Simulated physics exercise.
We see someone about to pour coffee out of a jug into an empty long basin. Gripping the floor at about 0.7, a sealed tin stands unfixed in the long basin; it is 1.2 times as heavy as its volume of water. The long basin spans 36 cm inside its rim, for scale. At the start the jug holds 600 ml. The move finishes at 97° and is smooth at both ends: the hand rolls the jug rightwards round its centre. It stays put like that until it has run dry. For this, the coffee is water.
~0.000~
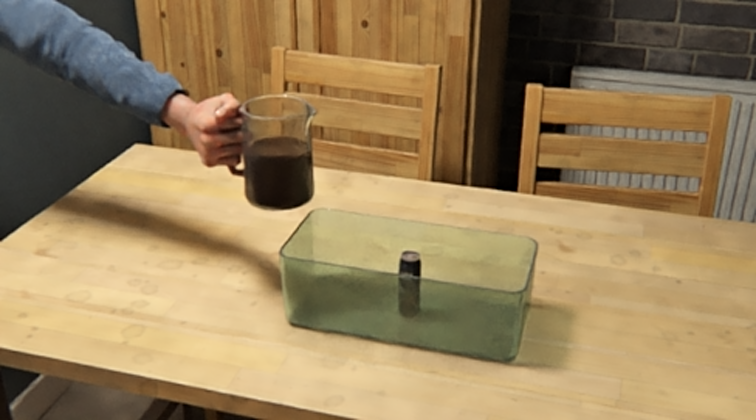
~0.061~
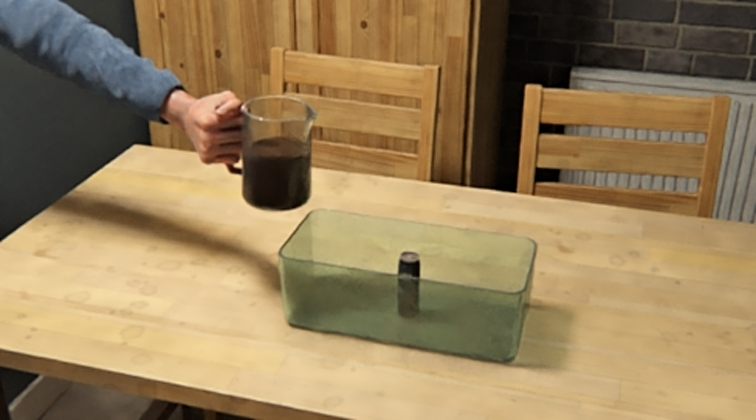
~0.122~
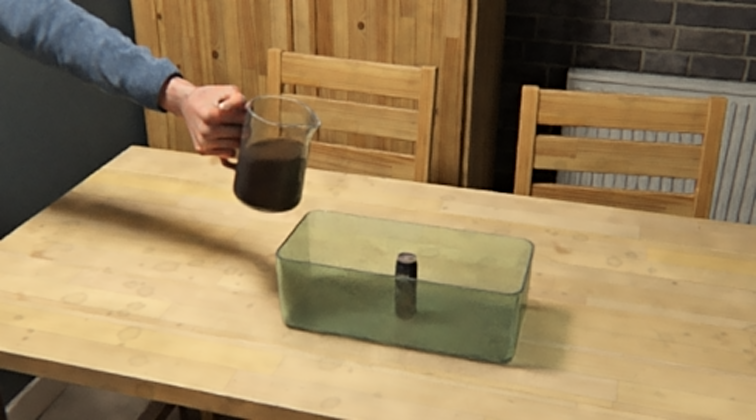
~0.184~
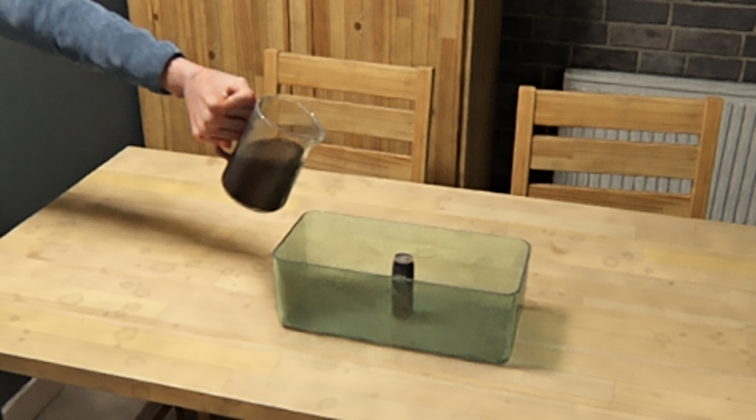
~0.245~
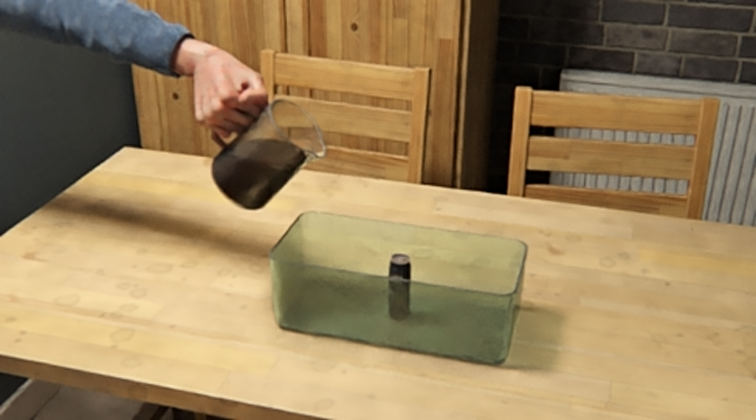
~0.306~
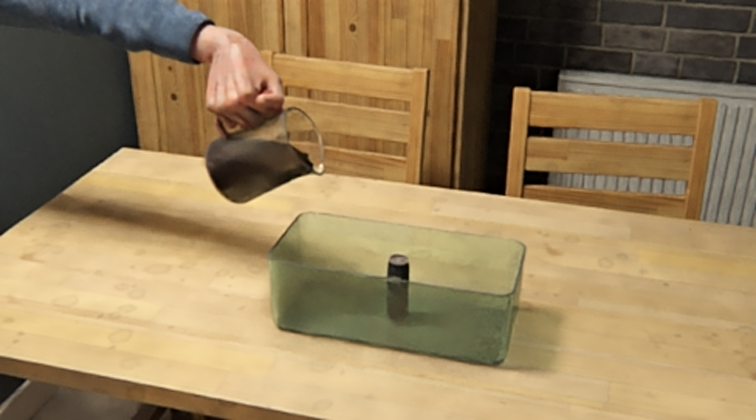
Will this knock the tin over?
It is left on its base.
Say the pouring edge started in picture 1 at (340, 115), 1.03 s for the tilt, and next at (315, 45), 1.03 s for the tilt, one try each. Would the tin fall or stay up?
Run one: It tumbles. Run two: It tumbles.
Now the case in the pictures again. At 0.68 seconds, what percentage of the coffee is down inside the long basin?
Near 42 per cent of the total.
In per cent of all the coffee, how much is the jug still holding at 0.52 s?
Fraction remaining: Approx. 74 per cent.
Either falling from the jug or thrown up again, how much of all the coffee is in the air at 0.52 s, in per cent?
Around 20 in a hundred.
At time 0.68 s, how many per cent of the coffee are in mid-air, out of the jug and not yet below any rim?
20 per cent or so.
By 0.52 s the tilt is 97° and 74 per cent is still to pour; the tin stands where it began.
By 0.68 s the tilt is 97° and 38 per cent is still to pour; the tin stands where it began.
By 0.85 s the tilt is 97° and 20 per cent is still to pour; the tin stands 1 cm from where it began.
By 1.03 s the tilt is 97° and 10 per cent is still to pour; the tin stands 1 cm from where it began.
At rest the tin stands 1 cm from where it began.
